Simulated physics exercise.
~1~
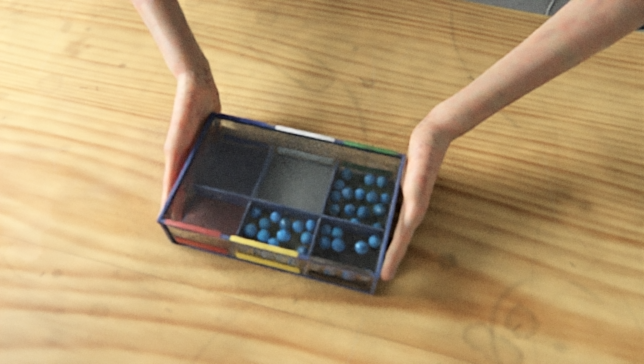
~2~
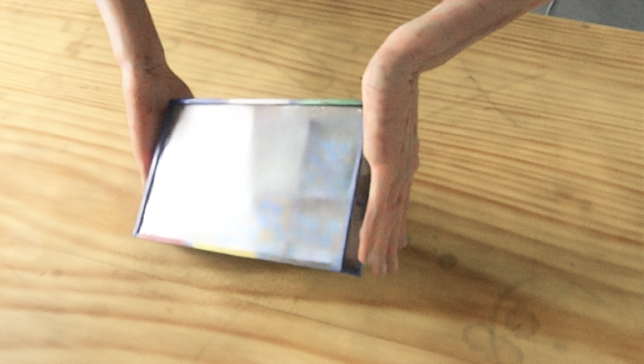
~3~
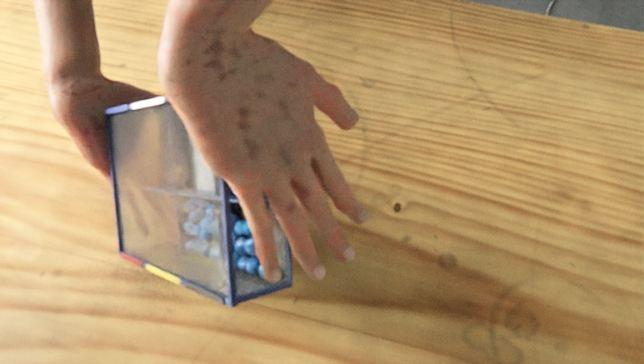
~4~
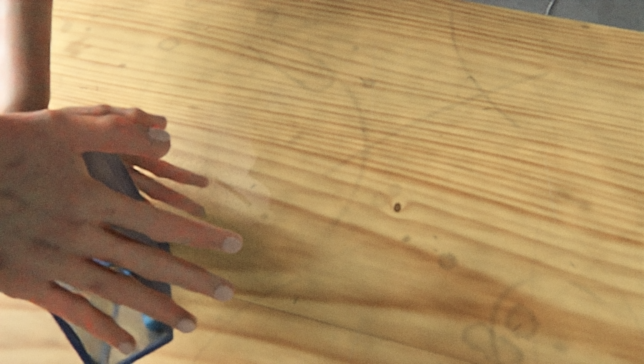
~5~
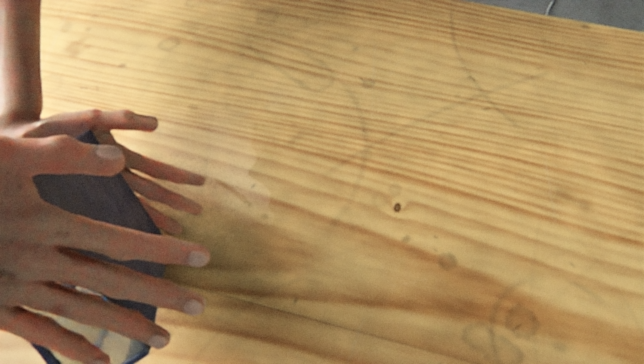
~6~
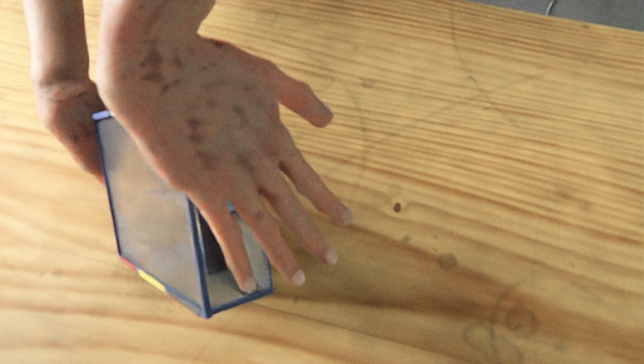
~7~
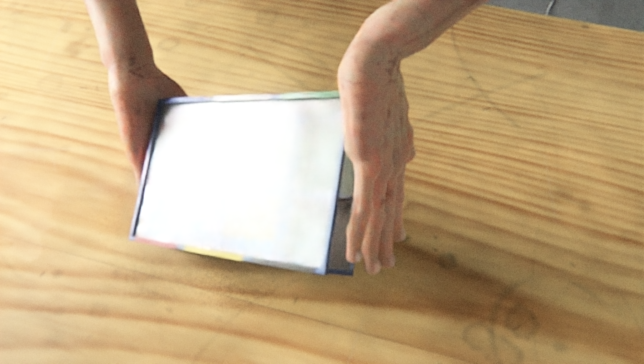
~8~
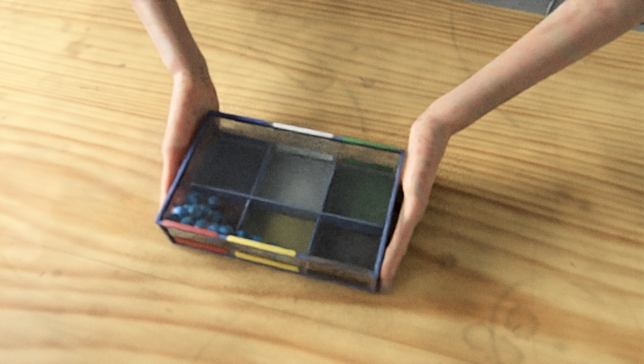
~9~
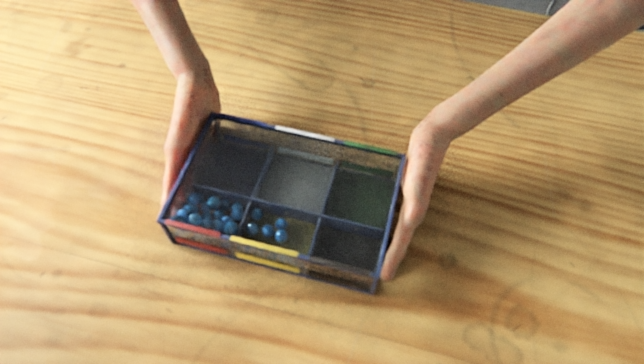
Clear-lidded sorting box tipping steeply leftward between two hands, then returning flat with its blue beads gathered in the lower-left compartments.
